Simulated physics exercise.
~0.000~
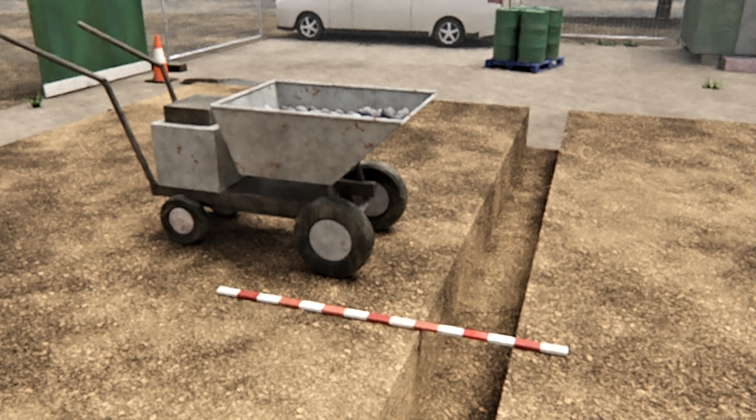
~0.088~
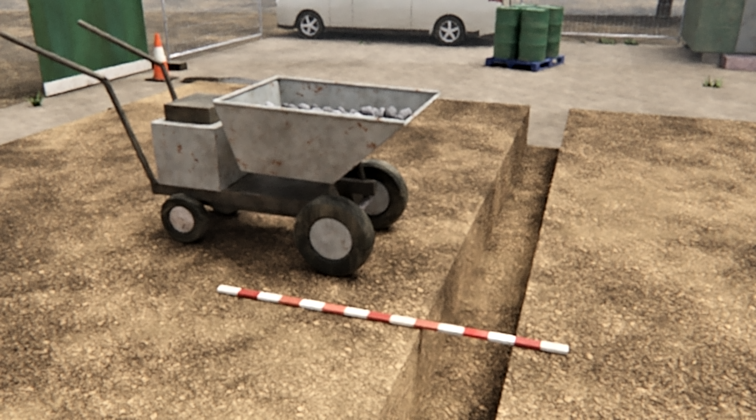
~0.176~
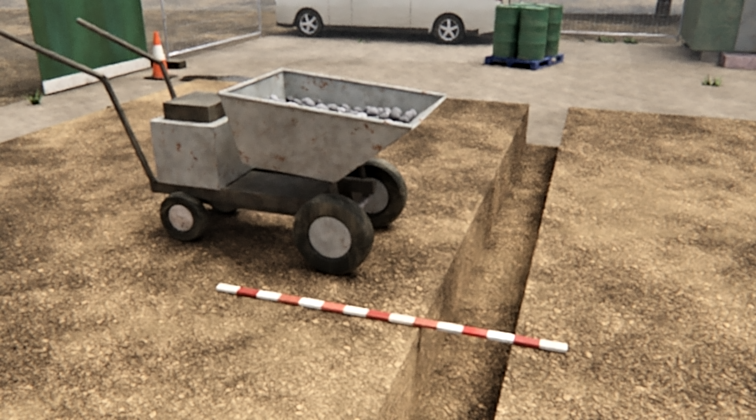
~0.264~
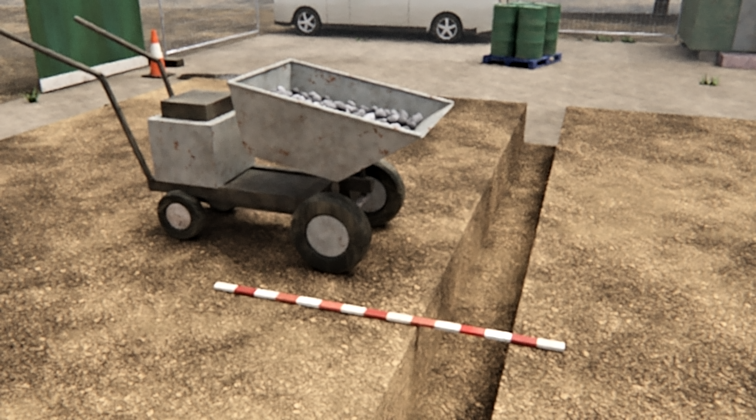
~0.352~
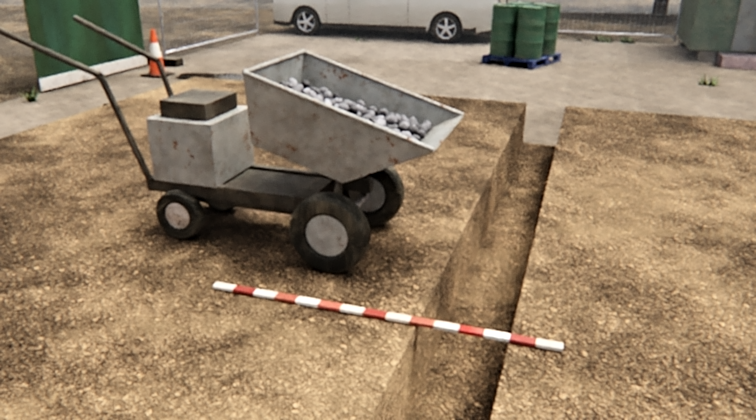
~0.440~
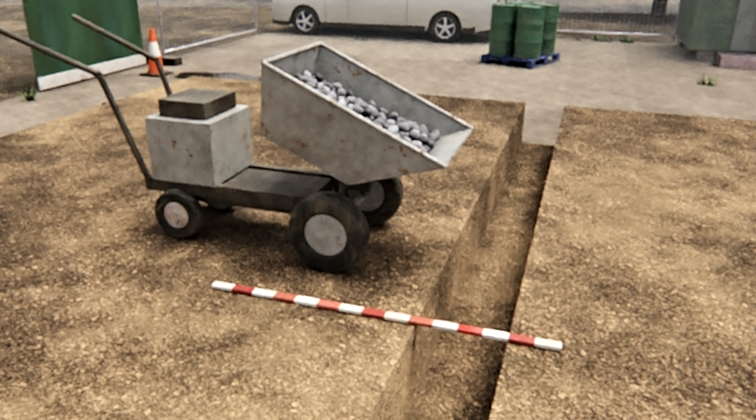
On a dirt lot beside a narrow trench, a motor barrow's stone-filled skip tilts to the right.
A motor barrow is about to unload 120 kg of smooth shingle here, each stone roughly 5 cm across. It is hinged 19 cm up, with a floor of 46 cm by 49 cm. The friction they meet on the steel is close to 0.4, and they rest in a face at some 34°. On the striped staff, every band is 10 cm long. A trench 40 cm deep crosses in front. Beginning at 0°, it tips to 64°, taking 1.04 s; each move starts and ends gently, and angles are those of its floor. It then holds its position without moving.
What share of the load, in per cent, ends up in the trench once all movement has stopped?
About 64 per cent.
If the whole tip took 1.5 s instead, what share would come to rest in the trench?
It would be near 70 percent.
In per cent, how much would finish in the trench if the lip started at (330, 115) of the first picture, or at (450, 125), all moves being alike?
90 %, then 15 %.
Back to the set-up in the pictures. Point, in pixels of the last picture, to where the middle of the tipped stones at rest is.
Look at roughly (506, 324).
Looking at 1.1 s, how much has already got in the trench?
20 per cent or so by then.
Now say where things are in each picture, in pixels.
In the first frame, the skip is at 0°, its lip at (402, 123); the top of the load is at (377, 116).
In the second frame, lip at (405, 123), floor tilted 1°, highest stones at (376, 115); the stones move at 0.2 m/s on average.
In the third frame, the skip is at 5°, its lip at (412, 128); the top of the load is at (294, 105); the stones move at 0.4 m/s on average.
In the fourth frame, lip at (421, 137), floor tilted 10°, highest stones at (293, 96); the stones move at 0.6 m/s on average.
In the fifth frame, the skip is at 17°, its lip at (434, 150); the top of the load is at (296, 88); the stones move at 0.7 m/s on average.
In the sixth frame, lip at (445, 167), floor tilted 25°, highest stones at (308, 81); the stones move at 0.7 m/s on average.
After 0.8 s the floor is at 54°; 100 % in the skip; the foremost stones are at (467, 207).
After 1.1 s the floor is at 64°; 71 % in the skip, 22 % in the trench, 7 % past the trench; the foremost stones are at (551, 271).
After 1.5 s the floor is at 64°; 24 % in the skip, 43 % in the trench, 33 % past the trench; the foremost stones are at (675, 293).
After 3.4 s the floor is at 64°; 0 % in the skip, 64 % in the trench, 36 % past the trench; the foremost stones are past the picture's edge.
